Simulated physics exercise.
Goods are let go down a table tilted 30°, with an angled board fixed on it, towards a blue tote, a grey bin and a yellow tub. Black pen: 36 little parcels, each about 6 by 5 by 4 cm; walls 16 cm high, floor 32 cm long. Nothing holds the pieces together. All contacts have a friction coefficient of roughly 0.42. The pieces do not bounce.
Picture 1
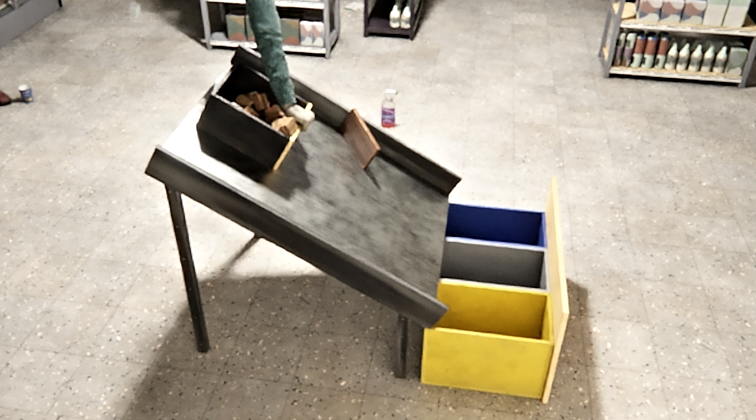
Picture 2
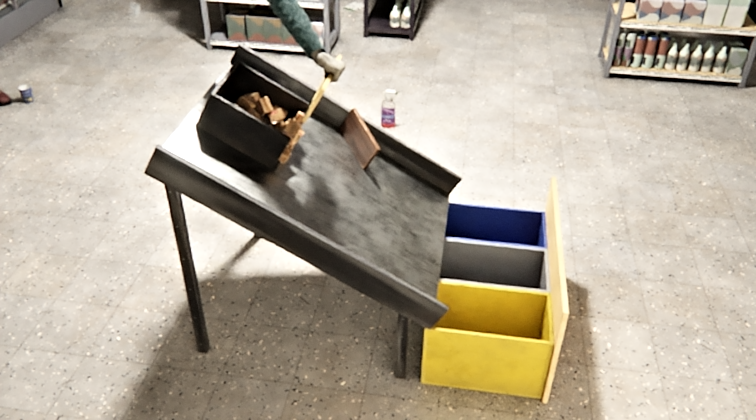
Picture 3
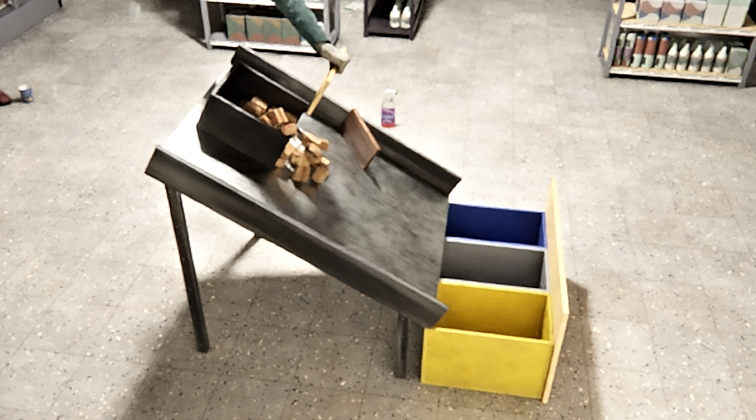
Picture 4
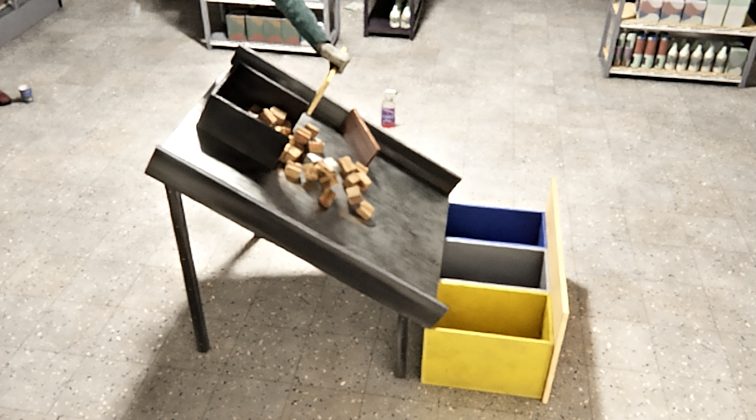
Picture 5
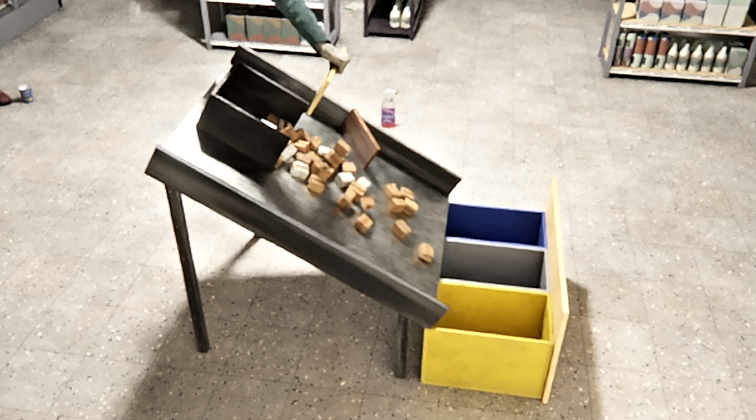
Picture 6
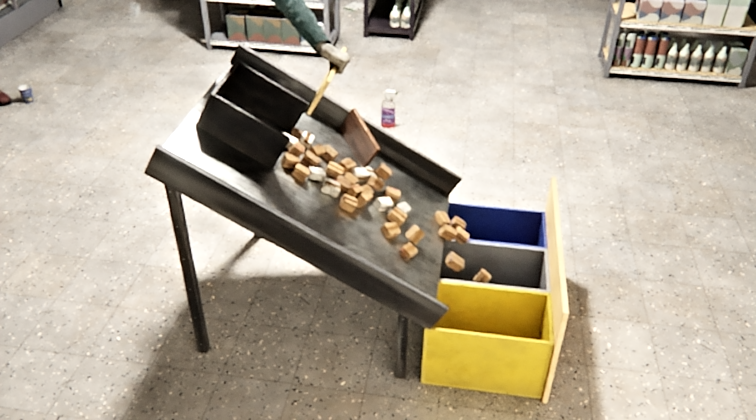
A green-sleeved arm reaches down over a black pen at the upper left of a tilted dark table and draws its yellowish gate up and away, seen by a still camera from above in a grey-floored room with stocked shelves. Blue, grey and yellow compartments stand at the lower right, near a brown board on the slope. Small brown and whitish blocks slide out, spread down the table, and the foremost pass its lower edge.
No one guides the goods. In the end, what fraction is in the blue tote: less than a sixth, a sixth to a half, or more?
Expect between a sixth and a half of the load in the blue tote.
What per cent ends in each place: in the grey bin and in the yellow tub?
Roughly 70 and 5 per cent.
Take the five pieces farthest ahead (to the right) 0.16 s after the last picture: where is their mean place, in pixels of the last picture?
Around (501, 280).
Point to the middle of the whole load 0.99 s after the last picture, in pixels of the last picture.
At about (512, 310).
Then, 0.16 s after the last picture, 2 in the blue tote, 3 in the grey bin, 27 on the slope and 4 in the air.
Then, 0.36 s after the last picture, 3 in the blue tote, 12 in the grey bin, 1 in the yellow tub, 14 on the slope and 6 in the air.
Then, 0.63 s after the last picture, 7 in the blue tote, 23 in the grey bin, 1 in the yellow tub, 2 on the slope and 3 in the air.
Final count (0.99 s after the last picture), 9 in the blue tote, 26 in the grey bin and 1 in the yellow tub. Asked share, 9 of 36, 25 per cent.
